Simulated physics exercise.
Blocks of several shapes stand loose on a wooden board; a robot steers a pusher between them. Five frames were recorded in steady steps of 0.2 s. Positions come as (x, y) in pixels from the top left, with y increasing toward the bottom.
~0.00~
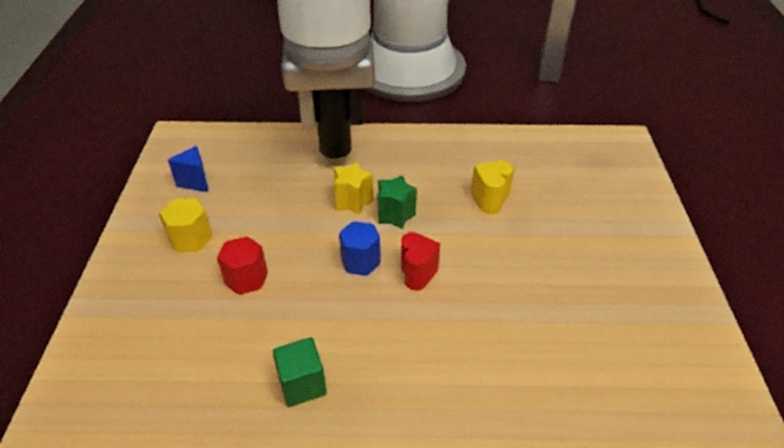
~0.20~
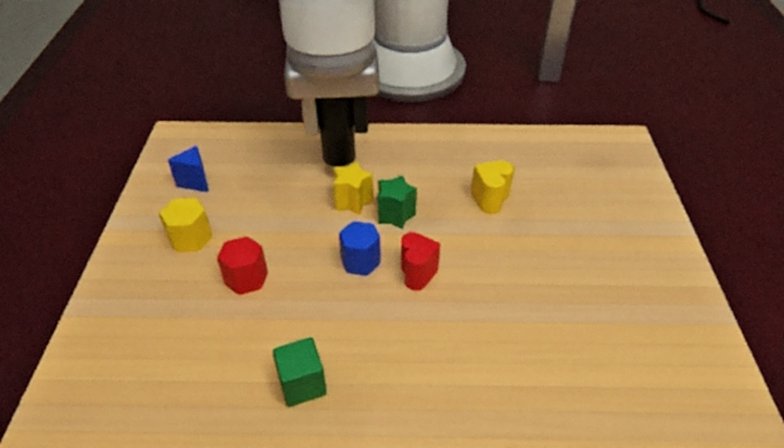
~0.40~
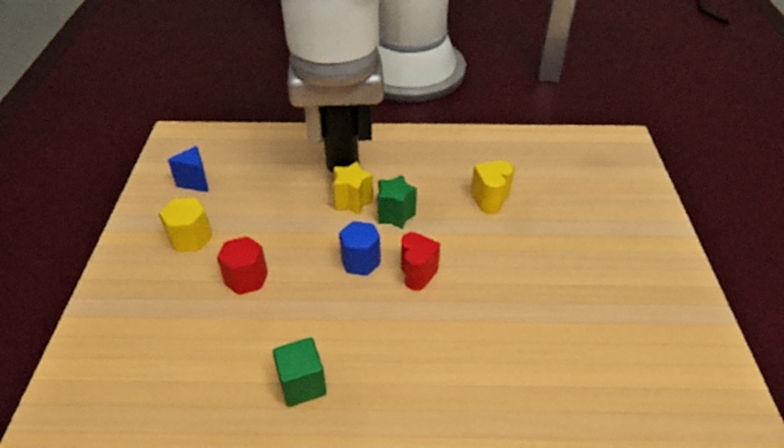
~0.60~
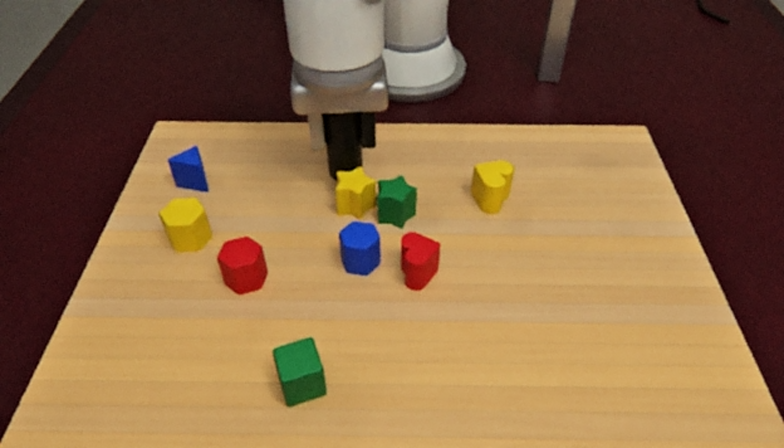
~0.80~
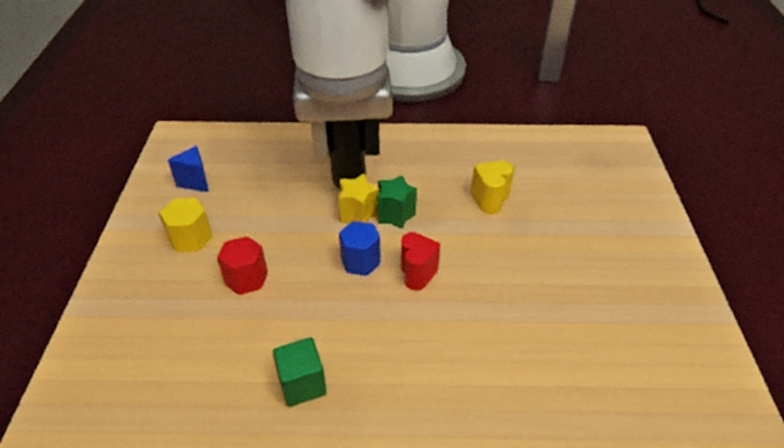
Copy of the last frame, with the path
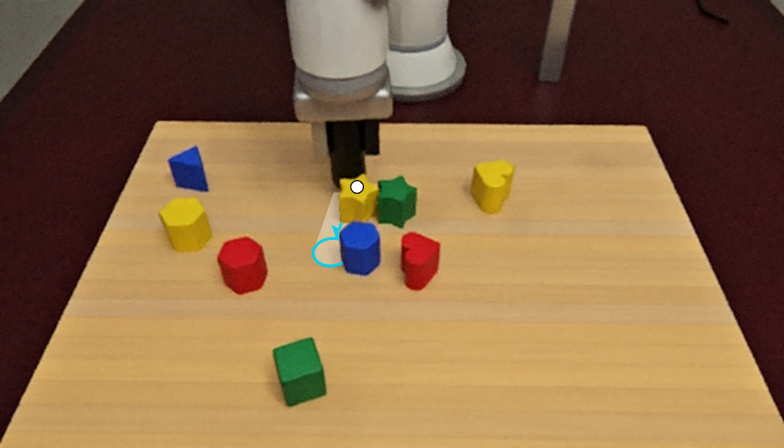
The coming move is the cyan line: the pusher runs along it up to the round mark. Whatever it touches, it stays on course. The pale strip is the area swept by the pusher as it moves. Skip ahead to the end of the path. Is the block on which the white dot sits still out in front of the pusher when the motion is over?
Short answer: No.
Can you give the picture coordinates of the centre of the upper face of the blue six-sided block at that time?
It comes to (377, 258).
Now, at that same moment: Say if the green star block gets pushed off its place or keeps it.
That block stays.
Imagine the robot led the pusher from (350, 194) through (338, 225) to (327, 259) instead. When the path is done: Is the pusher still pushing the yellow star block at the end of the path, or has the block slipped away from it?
Slipped loose.
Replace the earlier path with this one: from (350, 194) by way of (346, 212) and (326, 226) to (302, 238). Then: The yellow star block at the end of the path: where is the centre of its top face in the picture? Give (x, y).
I'd guess (352, 210).
The line goes in a line from (350, 194) to (332, 252); the dot is on the yellow star block.
On the path given first. Halfway along, pusher (340, 207); yellow star block (360, 212), turned 20° anticlockwise; blue six-sided block (362, 238).
At the end, pusher (330, 237); yellow star block (361, 234), turned 50° anticlockwise; blue six-sided block (377, 258); green star block unmoved.
